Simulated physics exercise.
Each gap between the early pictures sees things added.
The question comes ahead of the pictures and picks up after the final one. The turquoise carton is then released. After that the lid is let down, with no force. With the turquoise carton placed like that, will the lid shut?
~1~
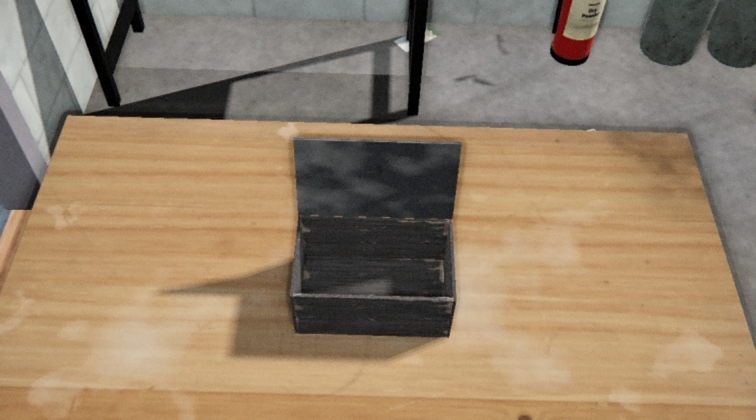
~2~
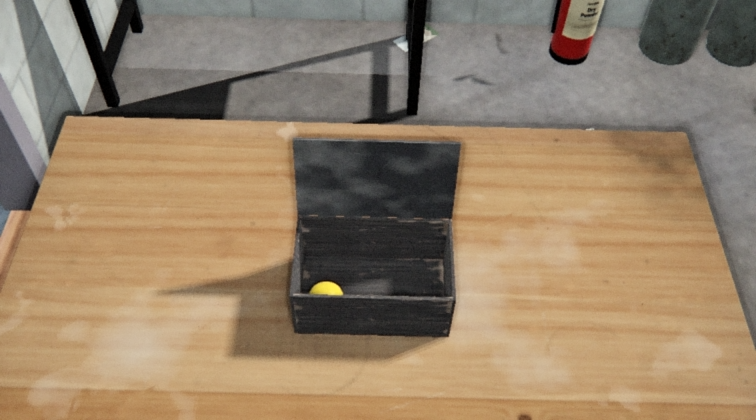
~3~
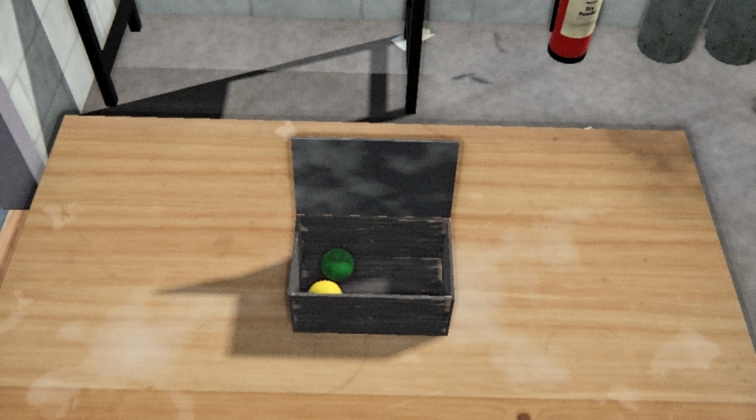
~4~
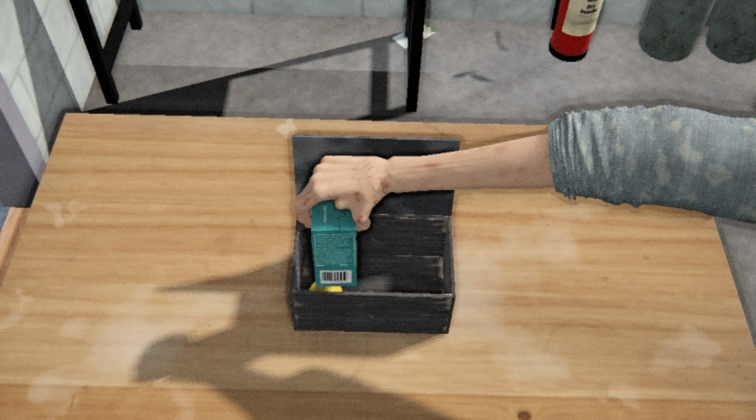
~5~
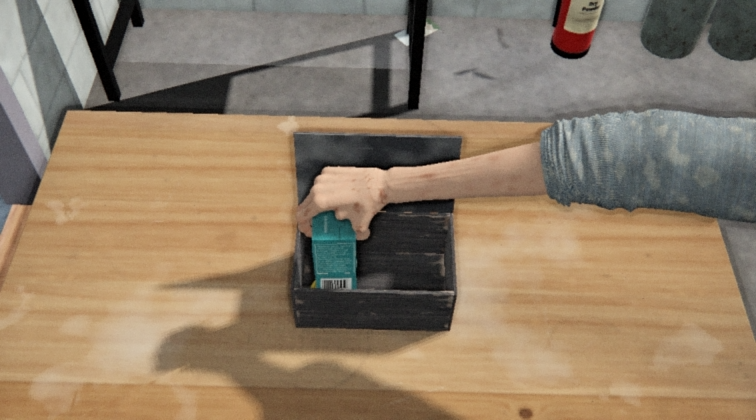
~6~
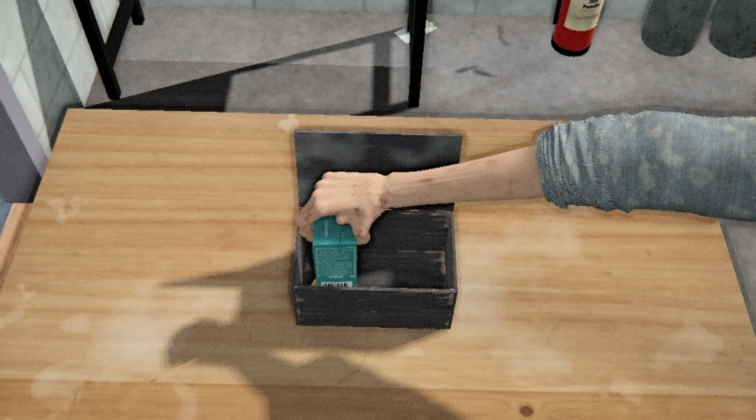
Yes.
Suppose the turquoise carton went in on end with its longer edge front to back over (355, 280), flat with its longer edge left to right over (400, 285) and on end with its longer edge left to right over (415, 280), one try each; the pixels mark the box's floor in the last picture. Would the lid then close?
First try leaves it shut, second try leaves it shut, third try leaves it partly open.
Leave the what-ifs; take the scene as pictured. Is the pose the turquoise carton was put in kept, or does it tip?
At the finish it goes crooked.
Then, 0.50 s after the last picture, turquoise carton on its side near (400, 290).
Then, 1.50 s after the last picture, lid 66° above the rim; turquoise carton on its side near (400, 289).
Then, 1.90 s after the last picture, lid 17° above the rim; turquoise carton on its side near (400, 289).
At rest, lid shut; tipped over in the box, turquoise carton; the other 2 in place. Seen from the same camera at the end, turquoise carton near (400, 289).
